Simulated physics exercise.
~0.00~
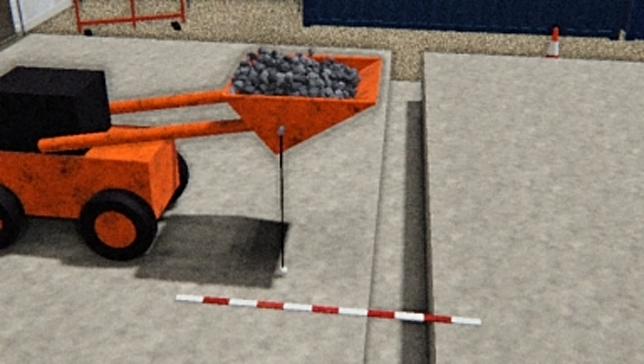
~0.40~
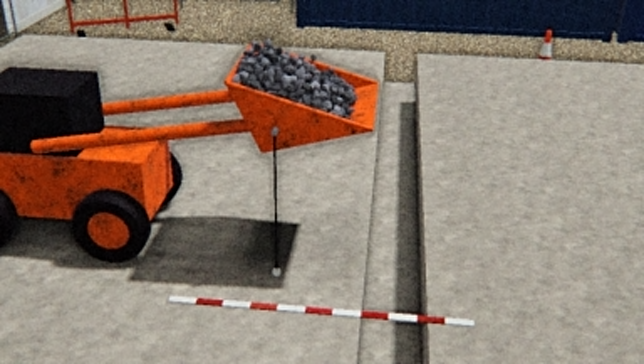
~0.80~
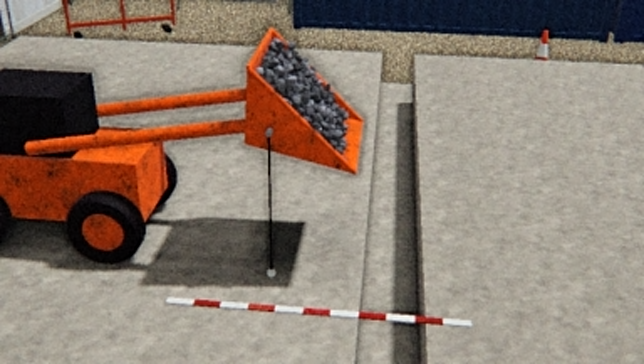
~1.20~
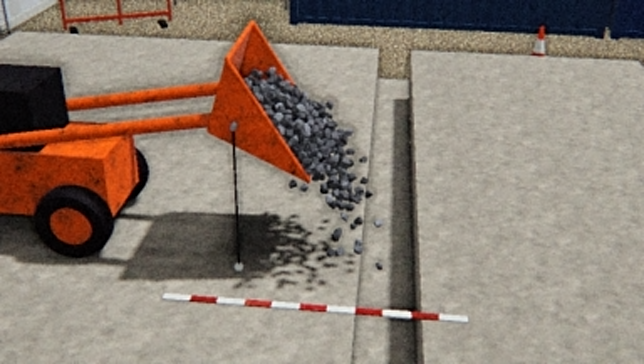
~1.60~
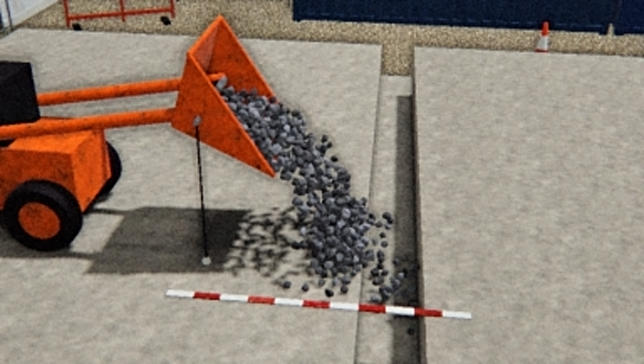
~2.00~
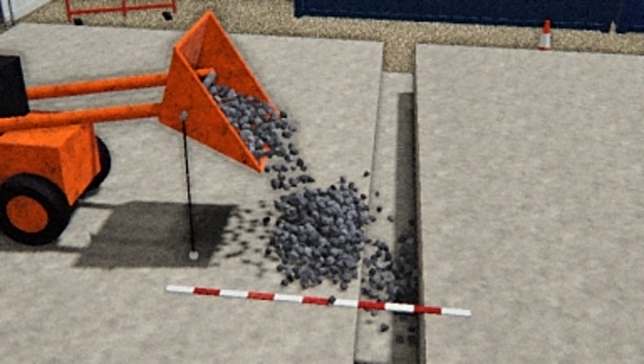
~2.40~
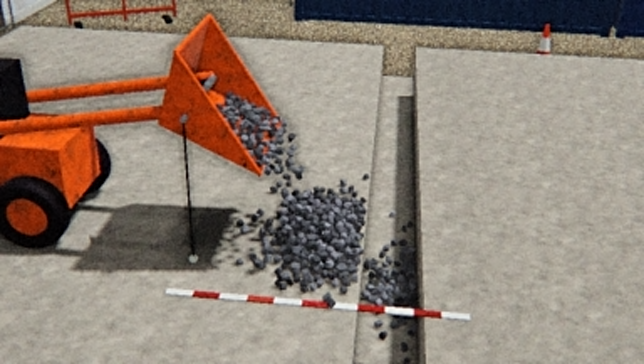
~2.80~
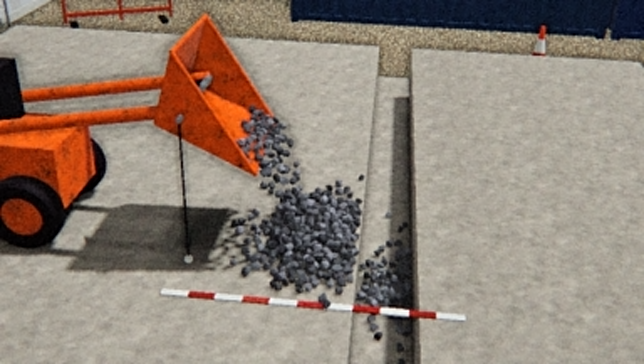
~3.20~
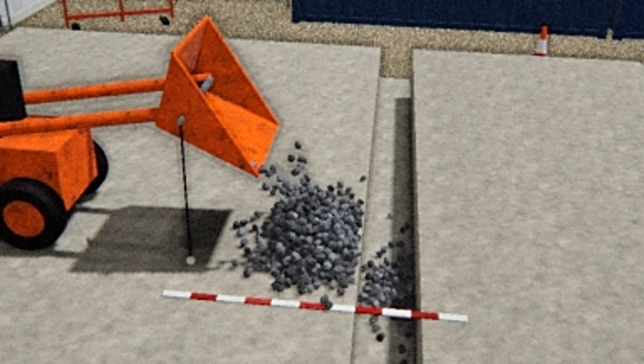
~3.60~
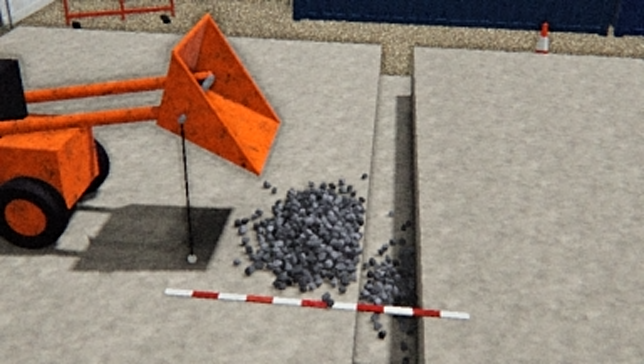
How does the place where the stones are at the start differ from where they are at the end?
At the start the stones are heaped in the loader's raised bucket. At the end they lie lower down and further right, mostly in a pile on the slab just left of the trench, with a smaller share inside the trench.
To begin with, an orange loader on the left holds a raised bucket heaped with grey stones over a concrete slab, short of a narrow trench. The bucket tips forward, steeper and steeper, and its load slides toward the front lip. As the machine draws back to the left, stones pour over the edge and drop beside the trench. The loader then stops with its bucket steeply tilted, and the remaining stones trickle out onto the growing heap. Finally the bucket hangs empty, with most stones piled on the slab and a smaller share lying in the trench.
